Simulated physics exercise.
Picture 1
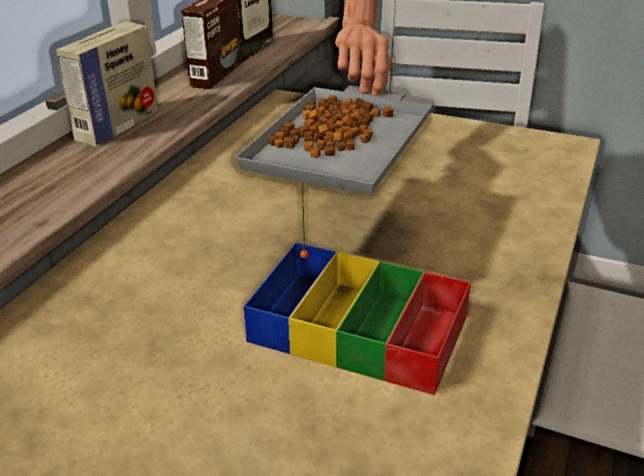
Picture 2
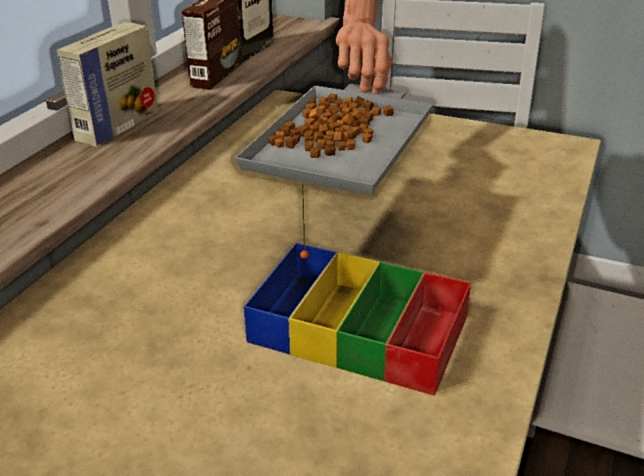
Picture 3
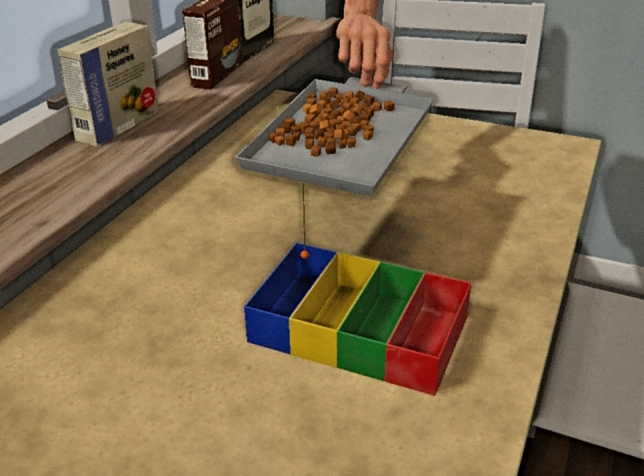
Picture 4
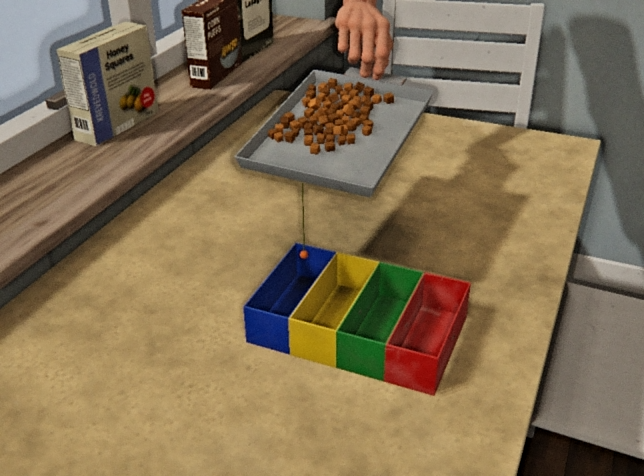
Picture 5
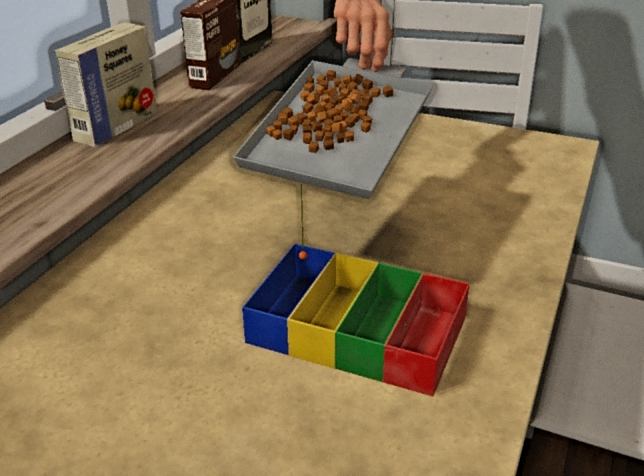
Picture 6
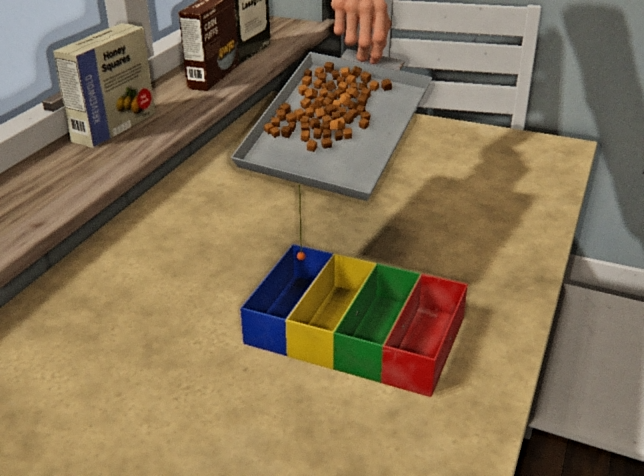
Tray of brown cubes tilting slightly as a hand raises its far end above a blue, yellow, green and red sorting box.
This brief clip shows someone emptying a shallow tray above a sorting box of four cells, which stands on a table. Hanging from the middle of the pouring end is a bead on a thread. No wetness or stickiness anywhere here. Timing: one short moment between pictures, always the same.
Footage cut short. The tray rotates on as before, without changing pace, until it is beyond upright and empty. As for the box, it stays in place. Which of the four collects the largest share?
The yellow one.
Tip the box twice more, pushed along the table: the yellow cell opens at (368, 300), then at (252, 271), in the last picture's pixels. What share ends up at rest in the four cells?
You'd get 70 per cent first and 80 per cent second.
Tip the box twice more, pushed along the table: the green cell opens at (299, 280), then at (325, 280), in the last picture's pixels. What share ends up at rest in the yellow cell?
Roughly 10 % and 20 %.
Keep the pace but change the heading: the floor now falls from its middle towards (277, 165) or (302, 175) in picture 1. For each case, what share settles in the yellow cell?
The first try gives close to 0 per cent, the second close to 20 per cent.
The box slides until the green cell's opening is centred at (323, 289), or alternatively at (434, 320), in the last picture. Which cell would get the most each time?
Try 1 - green. Try 2 - blue.
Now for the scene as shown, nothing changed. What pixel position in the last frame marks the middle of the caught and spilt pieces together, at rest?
I'd mark it at roughly (333, 330).
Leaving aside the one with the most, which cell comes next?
Second place goes to the green one.
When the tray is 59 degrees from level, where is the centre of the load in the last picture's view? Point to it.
Centre estimate: (326, 164).
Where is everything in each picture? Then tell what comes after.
Corners of the pouring end near (240, 156) and (371, 181), level; middle of the load near (331, 124), brown sugar cubes; bead on its thread near (304, 254); blue cell near (267, 327); yellow cell near (313, 339); green cell near (361, 352); red cell near (411, 366), in the first picture.
Corners of the pouring end near (240, 157) and (371, 182), level; middle of the load near (331, 123), in the second picture.
Corners of the pouring end near (241, 156) and (371, 183), tipped barely, lowest at the right corner; middle of the load near (332, 119), in the third picture.
Corners of the pouring end near (240, 155) and (370, 185), tipped a little, lowest at the right corner; middle of the load near (331, 113), in the fourth picture.
Corners of the pouring end near (238, 156) and (369, 187), tipped a little, lowest at the right corner; middle of the load near (330, 108), in the fifth picture.
Corners of the pouring end near (236, 156) and (367, 190), tipped a little, lowest at the right corner; middle of the load near (328, 103); blue cell near (264, 328); yellow cell near (310, 341); green cell near (358, 354); red cell near (408, 368), in the sixth picture.
Shortly afterwards, tray tipped steeply; all but a few on the tray; a little falling or outside the box.
Next, tray tipped right over; near two thirds on the tray; a little in the yellow cell; a little in the green cell; near a quarter falling or outside the box.
Some moments later, tray tipped past a quarter turn; near half in the yellow cell; near a quarter in the green cell; a little in the blue cell; only a few in the red cell; only a few falling or outside the box.
In the end, tray tipped past a quarter turn; near half in the yellow cell; near a quarter in the green cell; a little in the blue cell; only a few in the red cell; only a few outside the box.
